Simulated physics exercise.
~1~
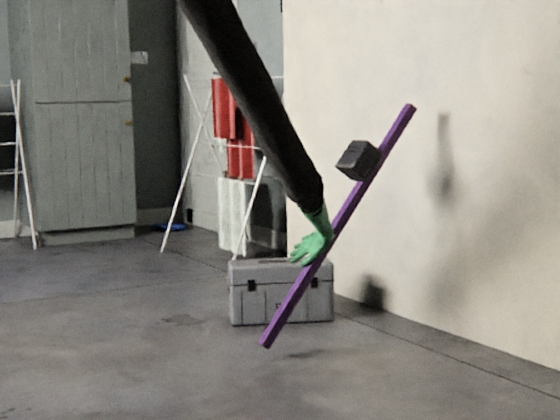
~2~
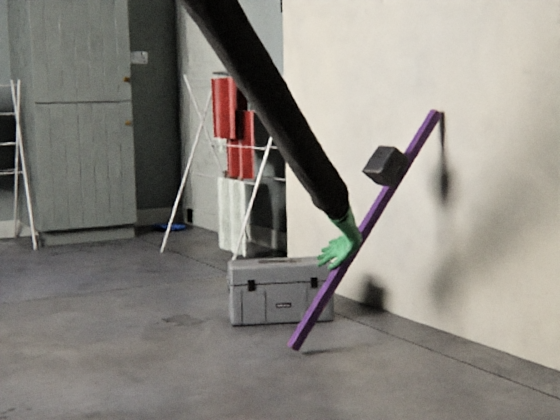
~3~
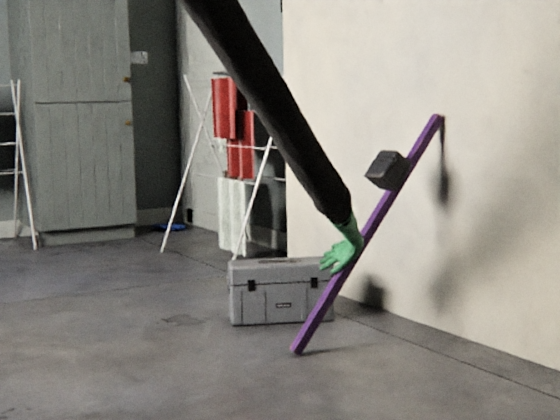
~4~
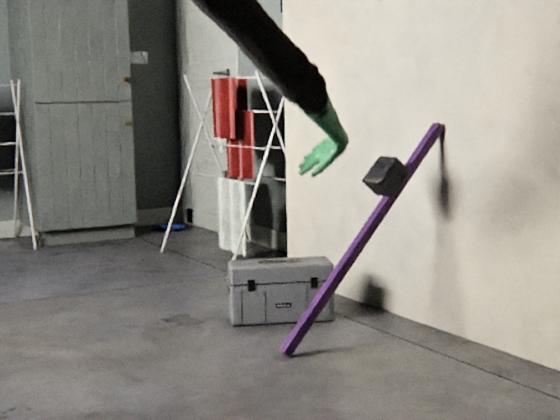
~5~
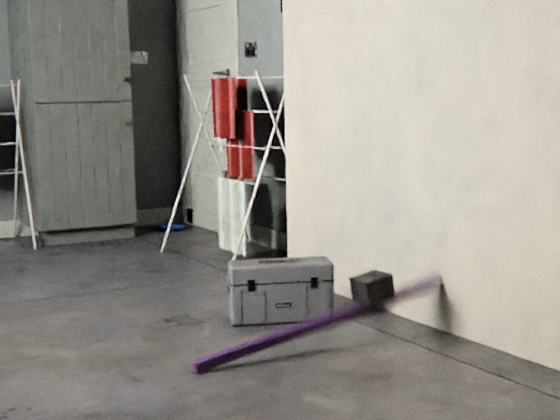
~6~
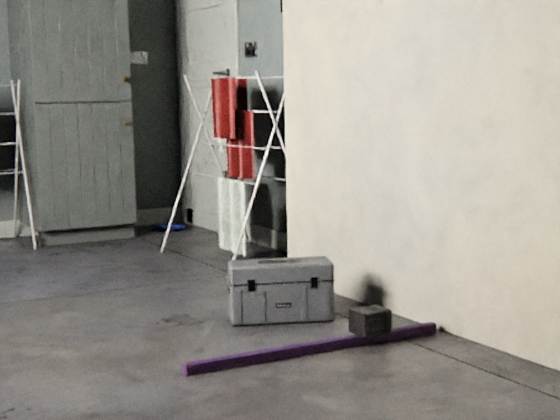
A purple pole, leaned against the wall and released by a gloved hand, slides down flat onto the floor.
